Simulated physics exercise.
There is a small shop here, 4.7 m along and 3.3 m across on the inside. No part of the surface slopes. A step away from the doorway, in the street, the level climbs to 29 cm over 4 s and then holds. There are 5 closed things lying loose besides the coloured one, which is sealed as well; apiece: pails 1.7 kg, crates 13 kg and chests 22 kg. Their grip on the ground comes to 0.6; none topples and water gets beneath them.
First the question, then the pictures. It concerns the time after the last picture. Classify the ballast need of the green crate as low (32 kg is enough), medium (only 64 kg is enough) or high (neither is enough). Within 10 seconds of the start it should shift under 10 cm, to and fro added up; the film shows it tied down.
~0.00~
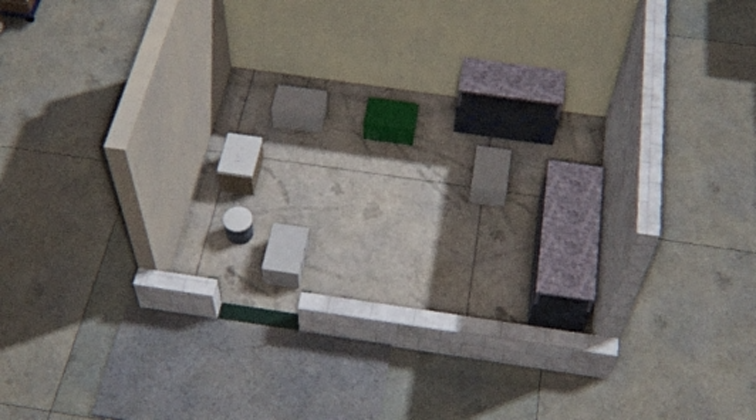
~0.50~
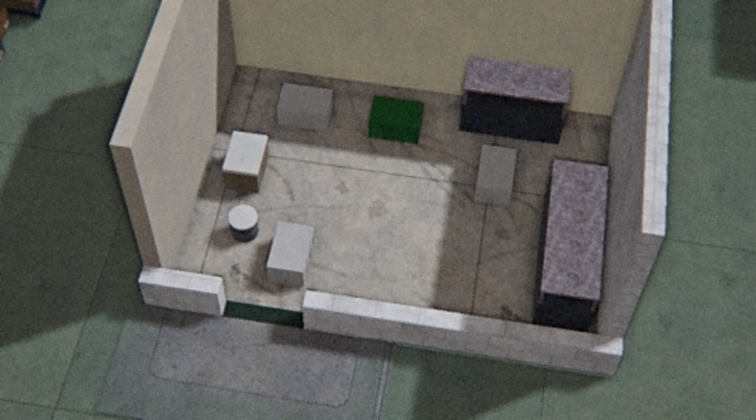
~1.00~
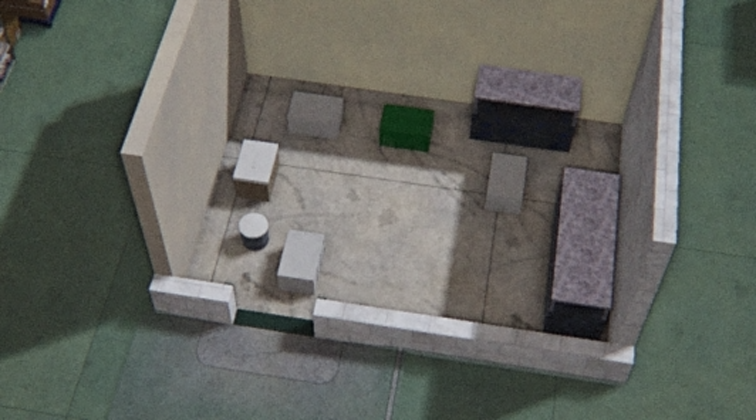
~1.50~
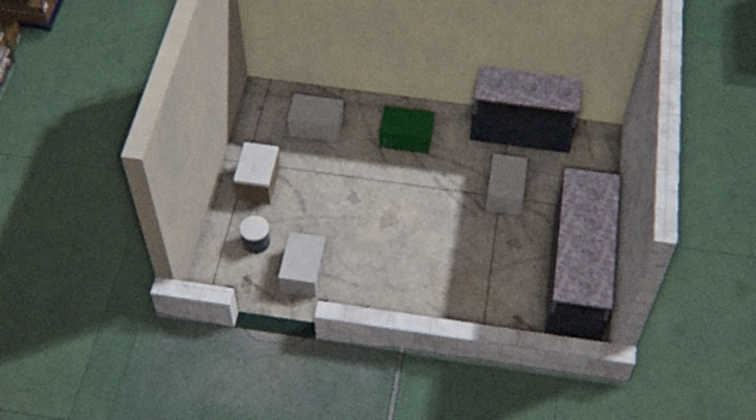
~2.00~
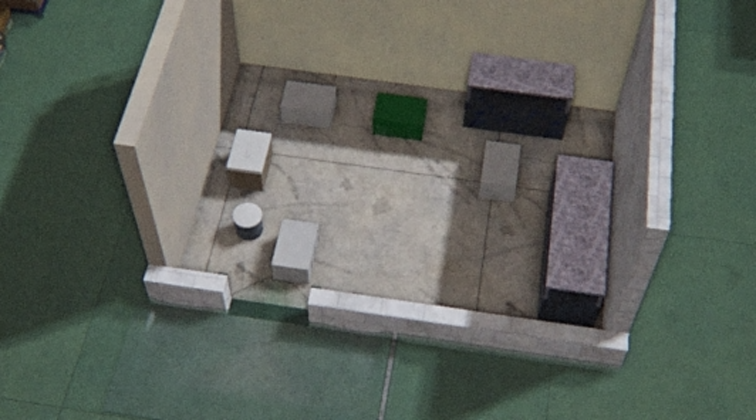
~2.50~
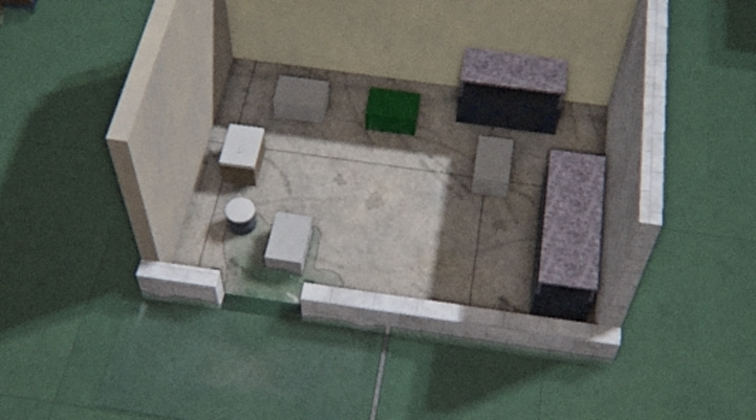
Medium.
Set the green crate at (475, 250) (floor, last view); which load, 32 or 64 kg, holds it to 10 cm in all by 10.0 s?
Looking at the loads, both keep it.
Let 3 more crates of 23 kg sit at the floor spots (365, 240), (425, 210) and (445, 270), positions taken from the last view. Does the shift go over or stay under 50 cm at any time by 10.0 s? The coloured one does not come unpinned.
Answer by position: Inside the range; inside the range; inside the range.
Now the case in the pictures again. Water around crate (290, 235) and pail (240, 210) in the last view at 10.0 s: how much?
About 16 and 13 cm.
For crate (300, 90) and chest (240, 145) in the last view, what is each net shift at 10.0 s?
Shifts: 40 cm / 80 cm.
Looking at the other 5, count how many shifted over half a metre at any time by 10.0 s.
I make it 4.
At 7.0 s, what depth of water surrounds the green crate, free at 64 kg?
Roughly 10 cm.
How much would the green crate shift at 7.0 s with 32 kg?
I'd put it at about 0 cm.
After 3.5 s the green crate would be 0 cm from its start with 32 kg and 0 cm from its start with 64 kg; 0 cm of water round it then.
After 4.5 s the green crate would be 0 cm from its start with 32 kg and 0 cm from its start with 64 kg; 1 cm of water round it then.
After 7.0 s the green crate would be 2 cm from its start with 32 kg and 0 cm from its start with 64 kg; 10 cm of water round it then.
After 10.0 s the green crate would be 65 cm from its start with 32 kg and 0 cm from its start with 64 kg; 14 cm of water round it then.
